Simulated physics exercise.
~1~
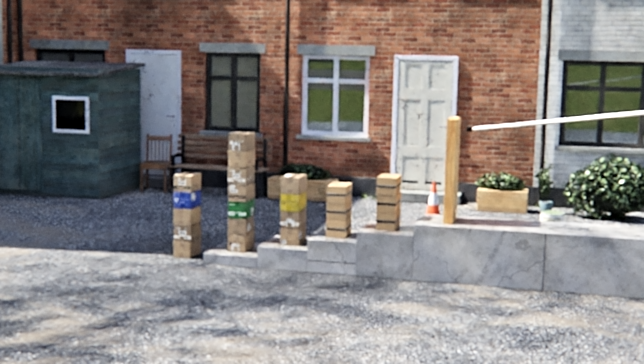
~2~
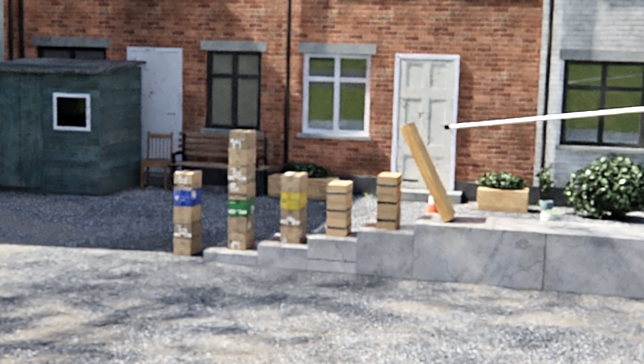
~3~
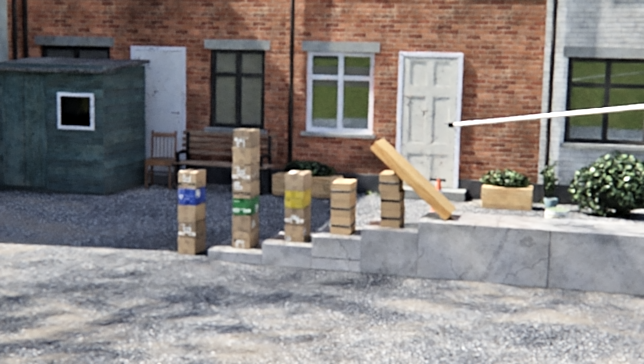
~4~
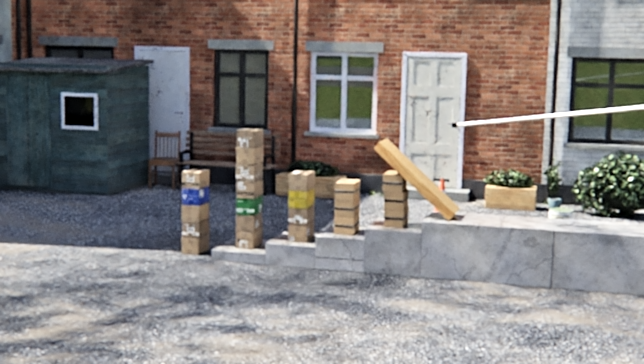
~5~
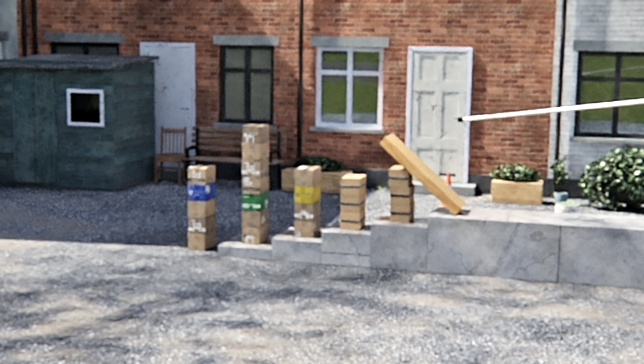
A long pole pushed an upright wooden board to the left until it tipped over and came to rest leaning against the nearest stack of parcels, while the stacks with yellow, green and blue labels stayed standing on and beside the low steps.
